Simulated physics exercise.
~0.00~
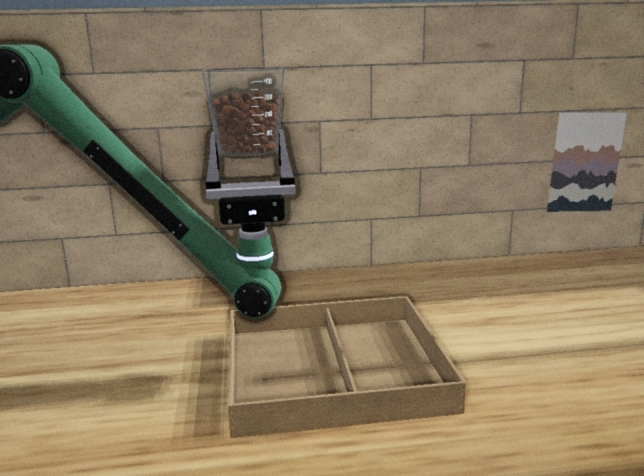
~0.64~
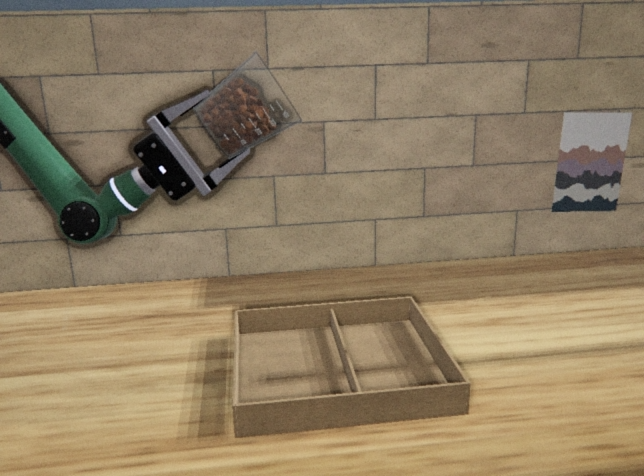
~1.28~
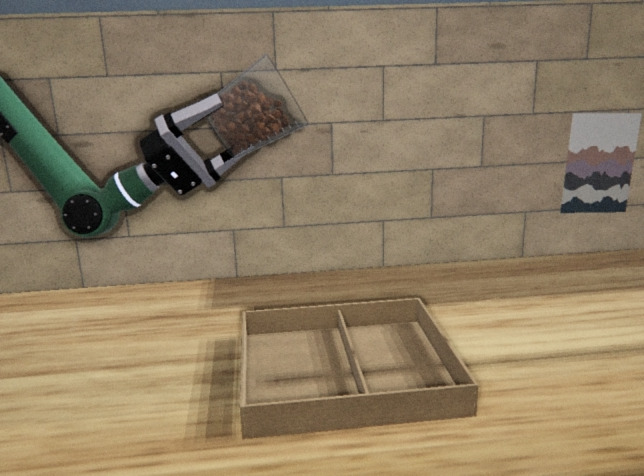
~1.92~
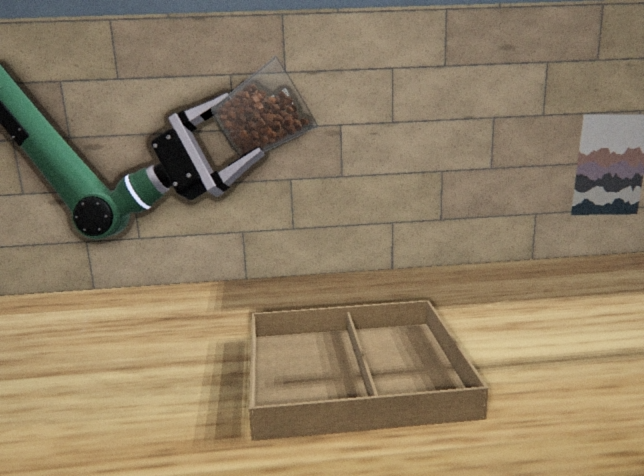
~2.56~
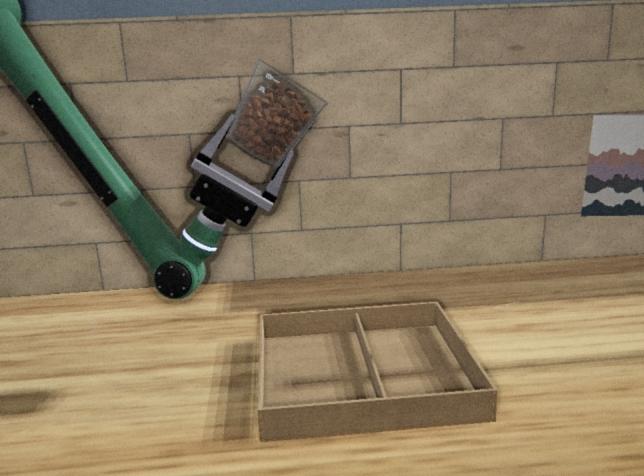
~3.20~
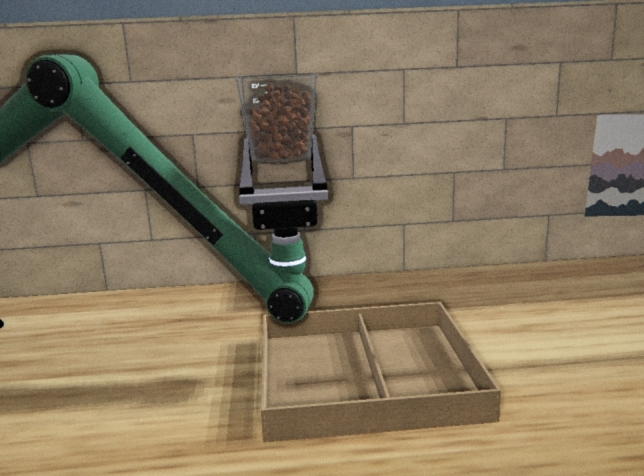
A green robot arm holding a clear cup of brown pellets upright swung it up to the left and tipped it over, then brought it back upright above the divided tray on the wooden table, with the pellets still in the cup and the tray empty.
